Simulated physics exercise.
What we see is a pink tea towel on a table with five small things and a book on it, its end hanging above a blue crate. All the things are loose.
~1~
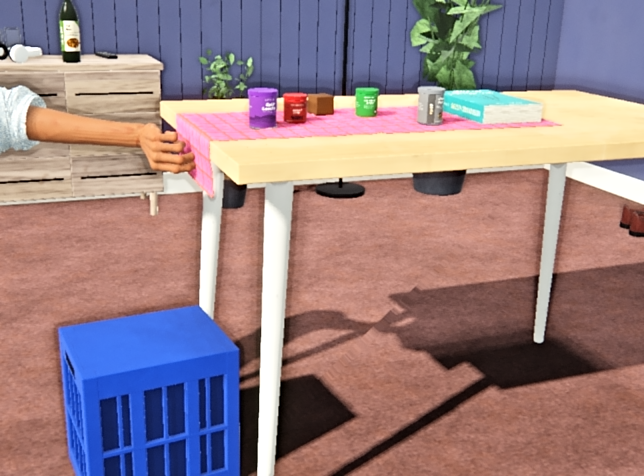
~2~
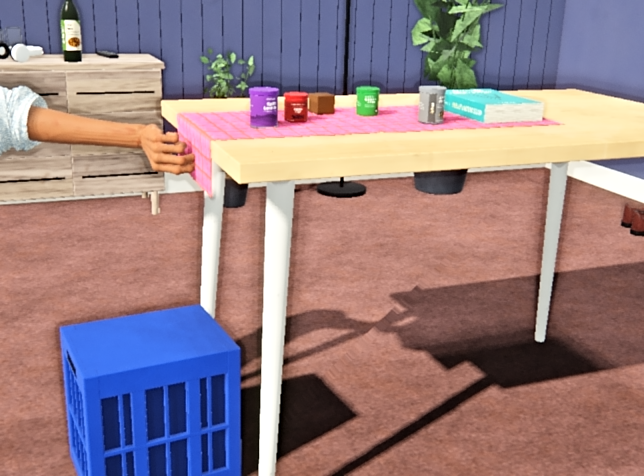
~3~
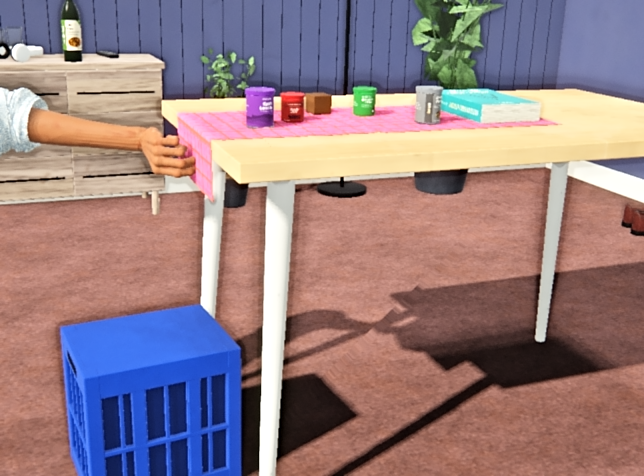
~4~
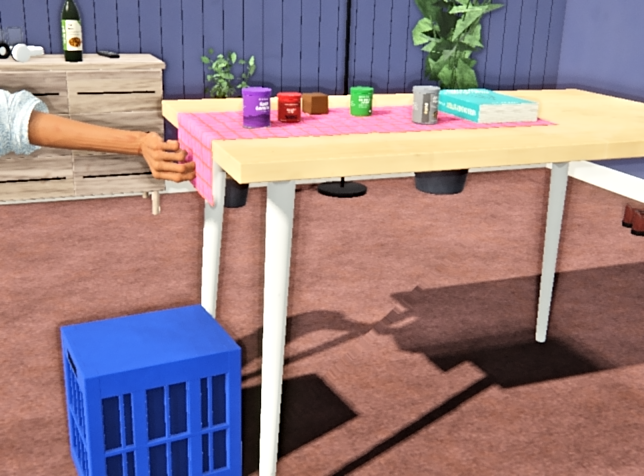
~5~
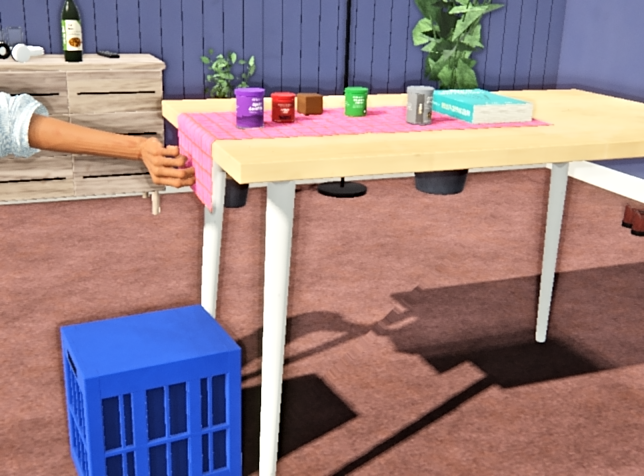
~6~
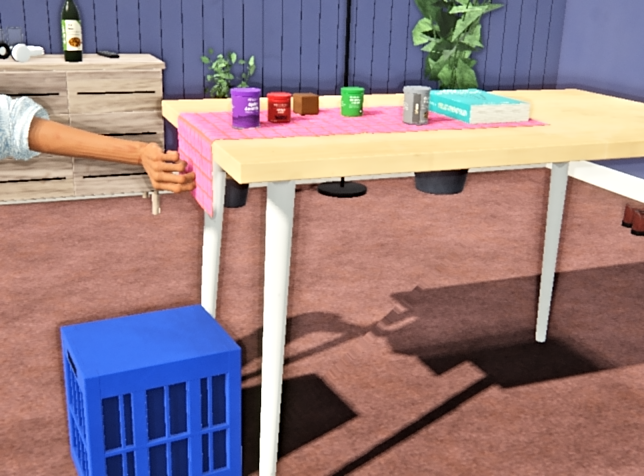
A hand slowly pulls a pink cloth slightly left, carrying five small items and a book.
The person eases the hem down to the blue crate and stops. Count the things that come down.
The count of fallen things is three.
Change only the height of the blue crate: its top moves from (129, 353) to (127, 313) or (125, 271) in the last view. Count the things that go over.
In that case 2 and 1.
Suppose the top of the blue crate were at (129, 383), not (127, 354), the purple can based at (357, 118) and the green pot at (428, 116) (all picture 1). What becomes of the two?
The purple can comes down; the green pot remains up.
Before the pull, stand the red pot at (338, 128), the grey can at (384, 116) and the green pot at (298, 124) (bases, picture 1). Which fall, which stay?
The red pot is carried off; the grey can holds on; the green pot comes down.
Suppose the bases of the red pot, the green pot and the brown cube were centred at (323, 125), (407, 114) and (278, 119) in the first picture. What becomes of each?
The red pot is carried off; the green pot survives; the brown cube comes down.
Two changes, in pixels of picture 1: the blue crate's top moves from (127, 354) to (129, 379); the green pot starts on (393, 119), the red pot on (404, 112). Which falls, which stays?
The green pot survives; the red pot survives.
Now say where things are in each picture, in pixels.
In the first frame, hem (213, 198); purple can (263, 90); red pot (295, 95); brown cube (321, 95); green pot (367, 89); grey can (432, 88); top of the crate (127, 354).
In the second frame, hem (212, 198); purple can (264, 89).
In the third frame, hem (214, 201); red pot (293, 94).
In the fourth frame, hem (214, 206); brown cube (316, 94); top of the crate (129, 353).
In the fifth frame, hem (212, 213); green pot (357, 89).
In the sixth frame, hem (213, 217); purple can (246, 90); red pot (279, 94); brown cube (306, 95); green pot (353, 89); grey can (417, 88).
A little later, hem near (193, 277); purple can gone.
Next, hem on the crate; purple can, red pot and brown cube gone.
When it is over, hem on the crate; purple can, red pot and brown cube gone. It carries off three.
